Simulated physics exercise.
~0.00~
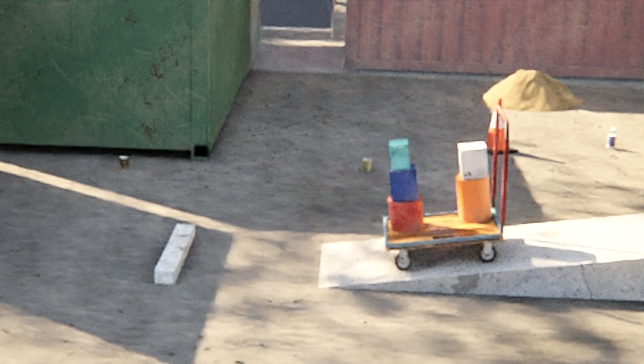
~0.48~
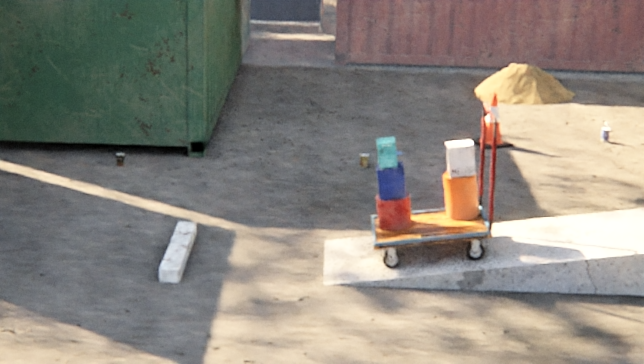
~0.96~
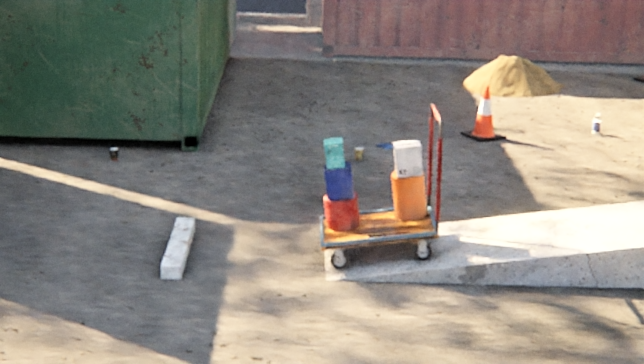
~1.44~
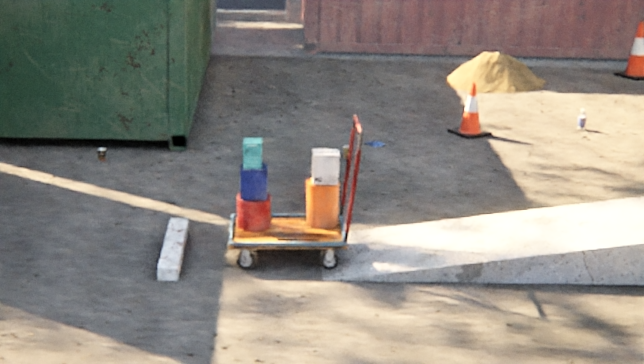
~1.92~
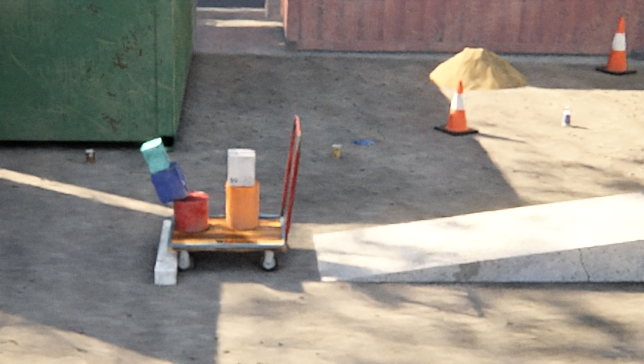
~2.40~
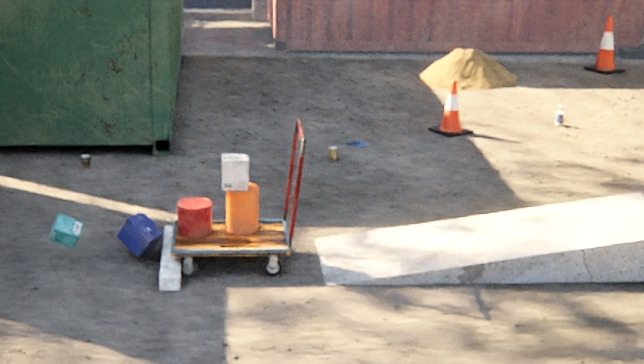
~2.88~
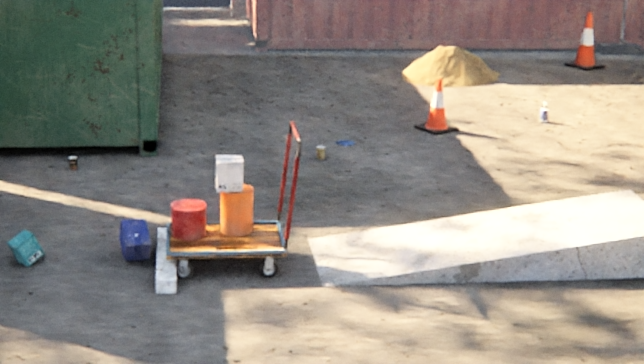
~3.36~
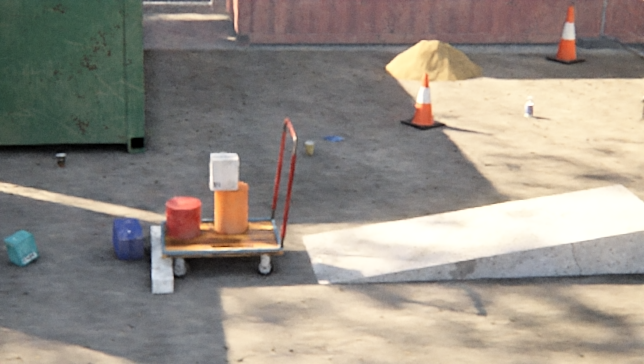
At the start, a flat trolley with a red handle stands on a pale ramp, carrying a turquoise box on a blue box on a red pail, beside a white box on an orange pail. It rolls left down the ramp and onto level ground, its load still stacked. When it reaches the white kerb and stops, the turquoise and blue boxes tip forward off the red pail. Both drop over the kerb to the ground, the turquoise one landing farther left. At the end, the red pail and the orange pail, with the white box still on top, remain on the trolley.
